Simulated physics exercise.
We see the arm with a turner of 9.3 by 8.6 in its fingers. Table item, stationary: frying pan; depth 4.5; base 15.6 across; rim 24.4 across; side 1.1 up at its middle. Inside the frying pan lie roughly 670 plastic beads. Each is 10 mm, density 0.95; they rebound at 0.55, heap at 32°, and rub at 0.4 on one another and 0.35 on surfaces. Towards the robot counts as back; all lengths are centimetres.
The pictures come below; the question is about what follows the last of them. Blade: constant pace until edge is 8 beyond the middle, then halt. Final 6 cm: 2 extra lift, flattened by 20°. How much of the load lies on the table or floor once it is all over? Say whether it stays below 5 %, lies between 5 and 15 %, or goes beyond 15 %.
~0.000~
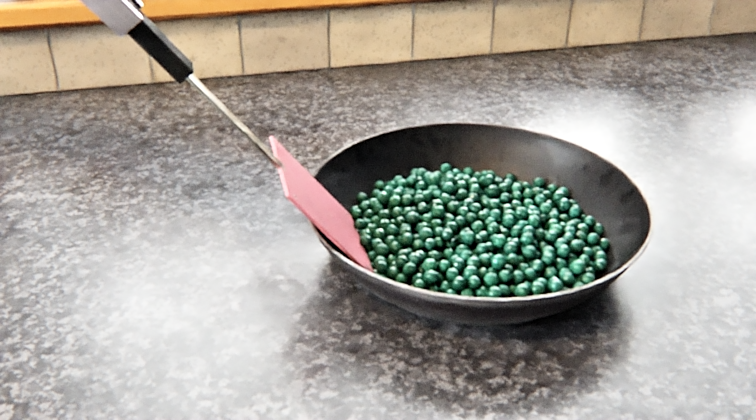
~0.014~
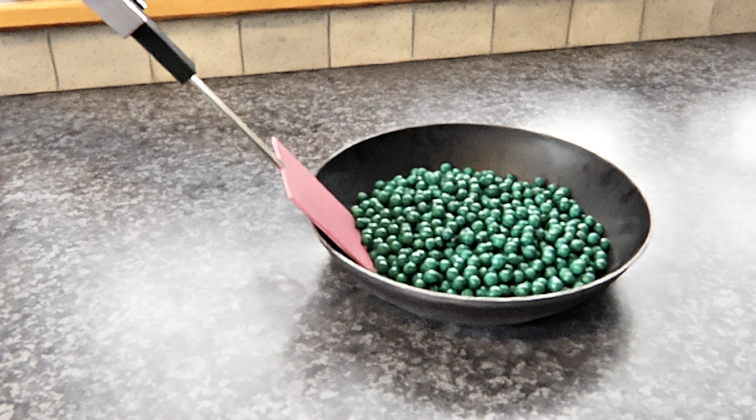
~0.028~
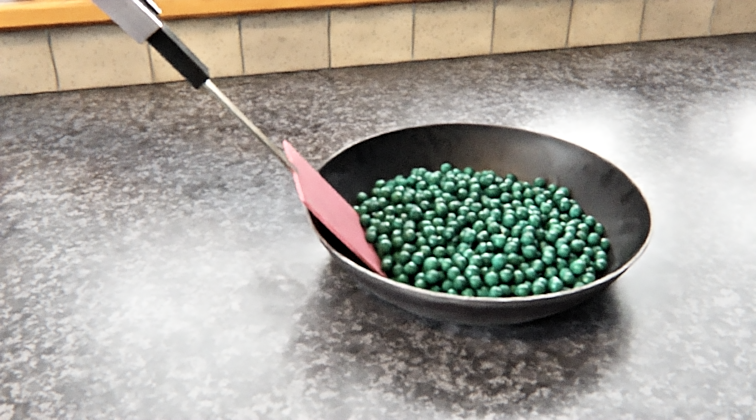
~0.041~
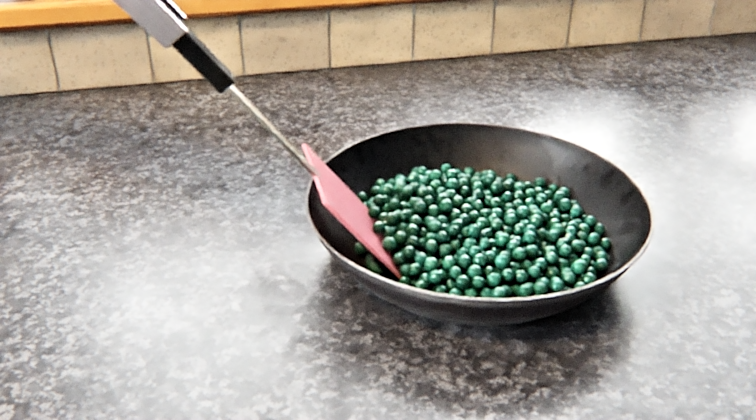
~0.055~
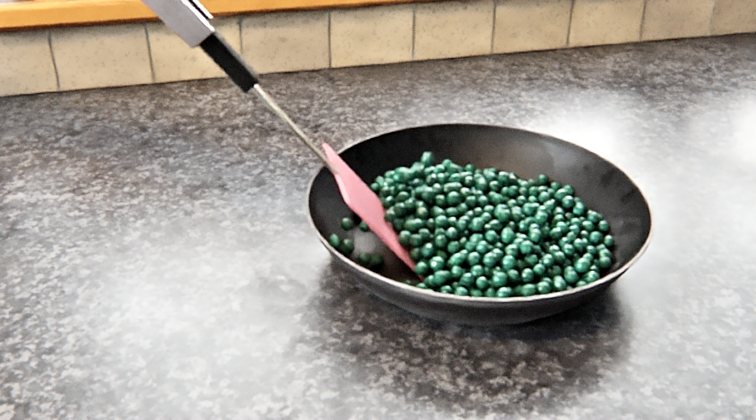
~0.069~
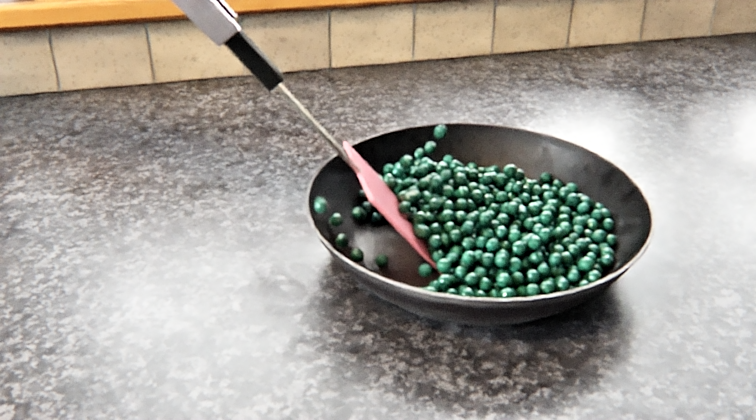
It goes beyond 15 %.
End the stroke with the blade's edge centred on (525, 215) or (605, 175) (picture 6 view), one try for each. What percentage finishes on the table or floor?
About 5 and 40 per cent.
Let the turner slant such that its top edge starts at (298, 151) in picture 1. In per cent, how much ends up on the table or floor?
About 30 per cent.
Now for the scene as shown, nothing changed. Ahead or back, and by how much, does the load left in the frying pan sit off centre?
Ahead, by around 3.5 cm.
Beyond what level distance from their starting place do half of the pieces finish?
Around 4 cm, measured level.
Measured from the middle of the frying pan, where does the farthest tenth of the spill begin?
It comes out at close to 40 centimetres.
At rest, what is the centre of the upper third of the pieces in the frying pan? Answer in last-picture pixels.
It is centred near (560, 204).
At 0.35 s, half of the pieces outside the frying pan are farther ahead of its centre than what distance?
It's close to 16 cm ahead of the centre.
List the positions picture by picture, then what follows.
The first picture shows turner top edge at (279, 164), sloping 53°; upper third of the load around (471, 226), from x 355 to 605, top at y 170; 672 in the frying pan.
The second picture shows turner top edge at (281, 165), sloping 53°; upper third of the load around (471, 225), from x 355 to 605, top at y 170.
The third picture shows turner top edge at (293, 169), sloping 53°; upper third of the load around (466, 226), from x 355 to 605, top at y 170.
The fourth picture shows turner top edge at (314, 172), sloping 53°; upper third of the load around (465, 222), from x 355 to 605, top at y 170.
The fifth picture shows turner top edge at (335, 171), sloping 53°; upper third of the load around (465, 216), from x 335 to 610, top at y 160.
The sixth picture shows turner top edge at (357, 169), sloping 53°; upper third of the load around (468, 210), from x 320 to 610, top at y 130; 672 in the frying pan.
By 0.10 s, sloping 53°, highest piece 13 above the table; 670 in the frying pan, 2 on the blade or in flight.
By 0.14 s, sloping 46°, highest piece 17 above the table; 669 in the frying pan, 3 on the blade or in flight.
By 0.35 s, sloping 33°, highest piece 21 above the table; 489 in the frying pan, 141 on the table or floor, 42 on the blade or in flight.
By 1.40 s, sloping 33°, highest piece 4 above the table; 489 in the frying pan, 183 on the table or floor.
Final count, 489 in the frying pan, 183 on the table or floor. That is 27 % on the table or floor.
